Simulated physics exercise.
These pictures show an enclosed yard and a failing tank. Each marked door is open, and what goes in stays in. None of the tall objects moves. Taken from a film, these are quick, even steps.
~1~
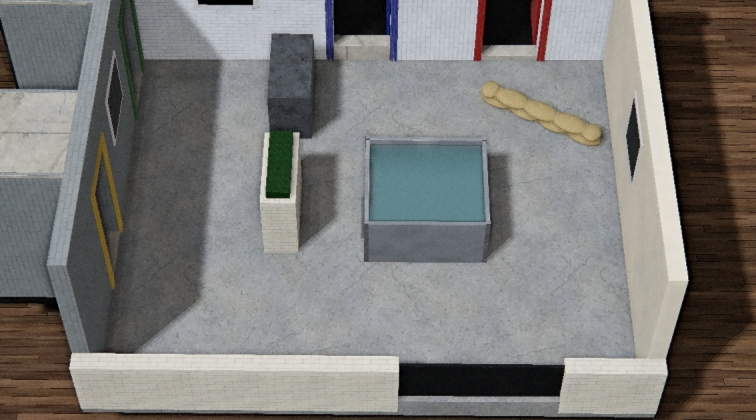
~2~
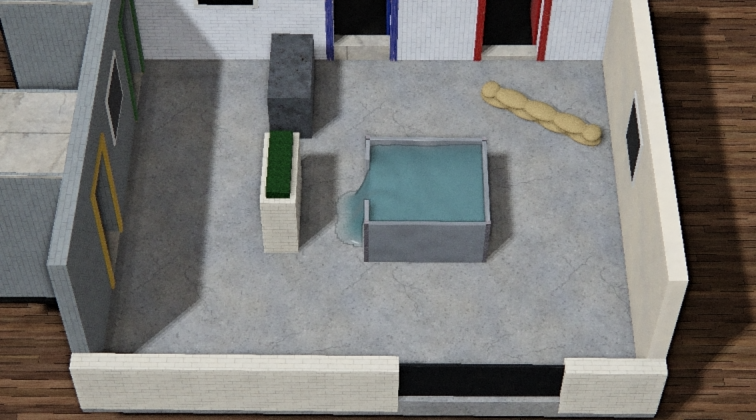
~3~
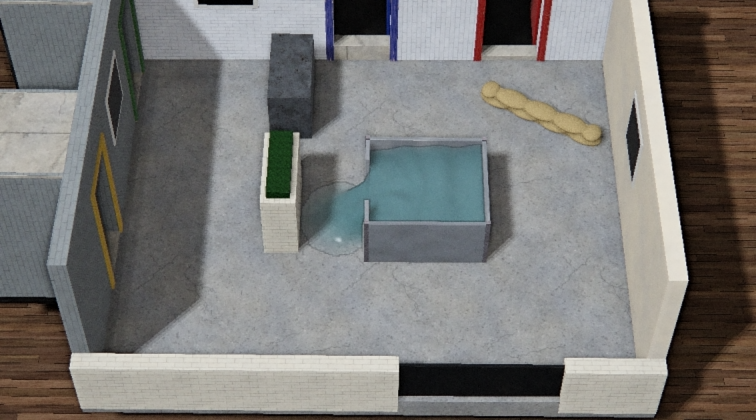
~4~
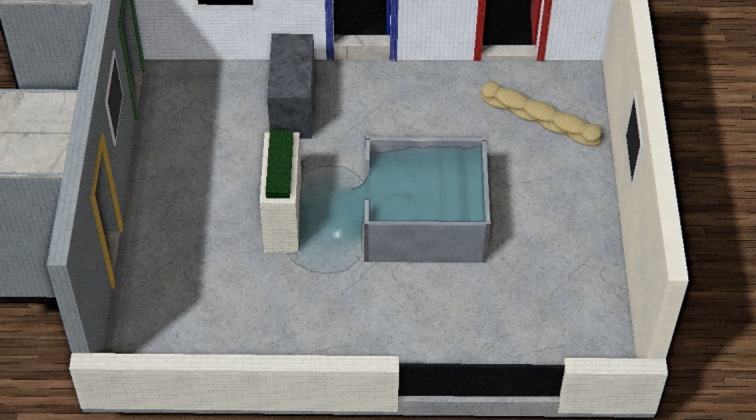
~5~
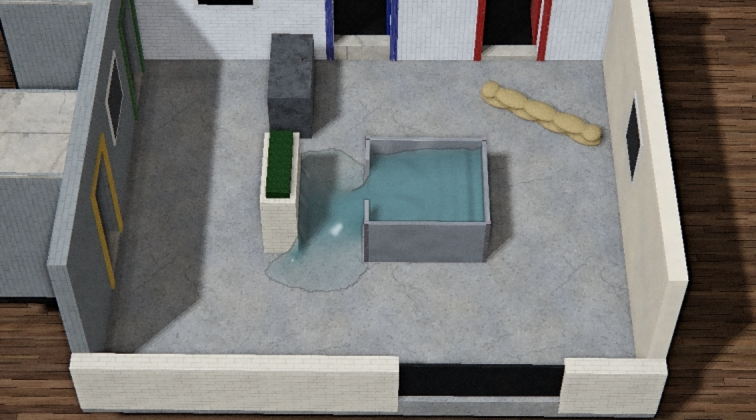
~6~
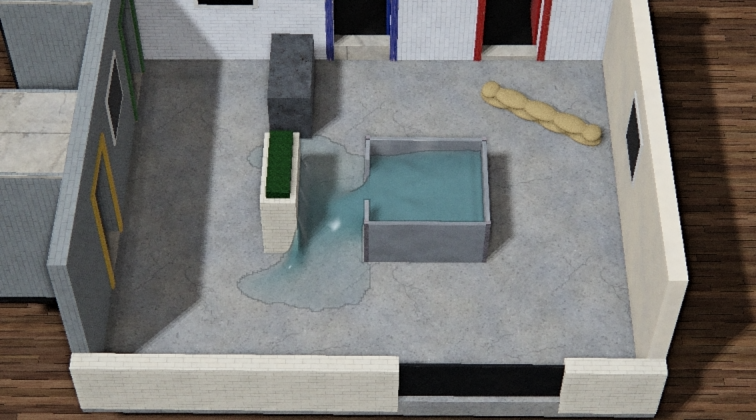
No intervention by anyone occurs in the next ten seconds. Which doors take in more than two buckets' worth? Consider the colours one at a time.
Result: The green door will most likely exceed two buckets; the yellow door will most likely exceed two buckets; the blue door will most likely not exceed two buckets; the red door will most likely not exceed two buckets.
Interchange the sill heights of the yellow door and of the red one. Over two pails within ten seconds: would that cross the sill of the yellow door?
The yellow door remains within bounds, as I see it.
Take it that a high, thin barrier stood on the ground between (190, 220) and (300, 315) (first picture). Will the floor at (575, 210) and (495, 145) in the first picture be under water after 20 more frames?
Not wet, not wet.
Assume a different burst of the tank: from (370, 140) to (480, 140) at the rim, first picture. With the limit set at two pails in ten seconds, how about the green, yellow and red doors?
Green exceeds the limit, yellow falls short, red exceeds the limit.
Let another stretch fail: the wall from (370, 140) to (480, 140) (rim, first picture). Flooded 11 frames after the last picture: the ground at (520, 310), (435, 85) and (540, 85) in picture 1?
Sequence: Spared / wetted / wetted.
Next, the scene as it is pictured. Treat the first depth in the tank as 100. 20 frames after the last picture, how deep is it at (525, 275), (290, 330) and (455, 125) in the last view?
Roughly 0, 4 and 2 per cent, in turn.
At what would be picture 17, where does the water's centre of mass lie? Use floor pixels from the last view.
The centre of mass sits at about (356, 227).
A moment on, water covers 20 % of the floor; the green door not reached, the yellow door not reached, the blue door not reached, the red door not reached.
Next, water covers 40 % of the floor; the green door wet at the sill, nothing in, the yellow door not reached, the blue door wet at the sill, nothing in, the red door not reached.
Then, water covers 55 % of the floor; the green door under two buckets in, the yellow door wet at the sill, nothing in, the blue door wet at the sill, nothing in, the red door wet at the sill, nothing in.
Later, water covers 80 % of the floor; the green door over two buckets in, the yellow door over two buckets in, the blue door wet at the sill, nothing in, the red door wet at the sill, nothing in.
In the end, water covers 95 % of the floor; the green door over two buckets in, the yellow door over two buckets in, the blue door wet at the sill, nothing in, the red door wet at the sill, nothing in.
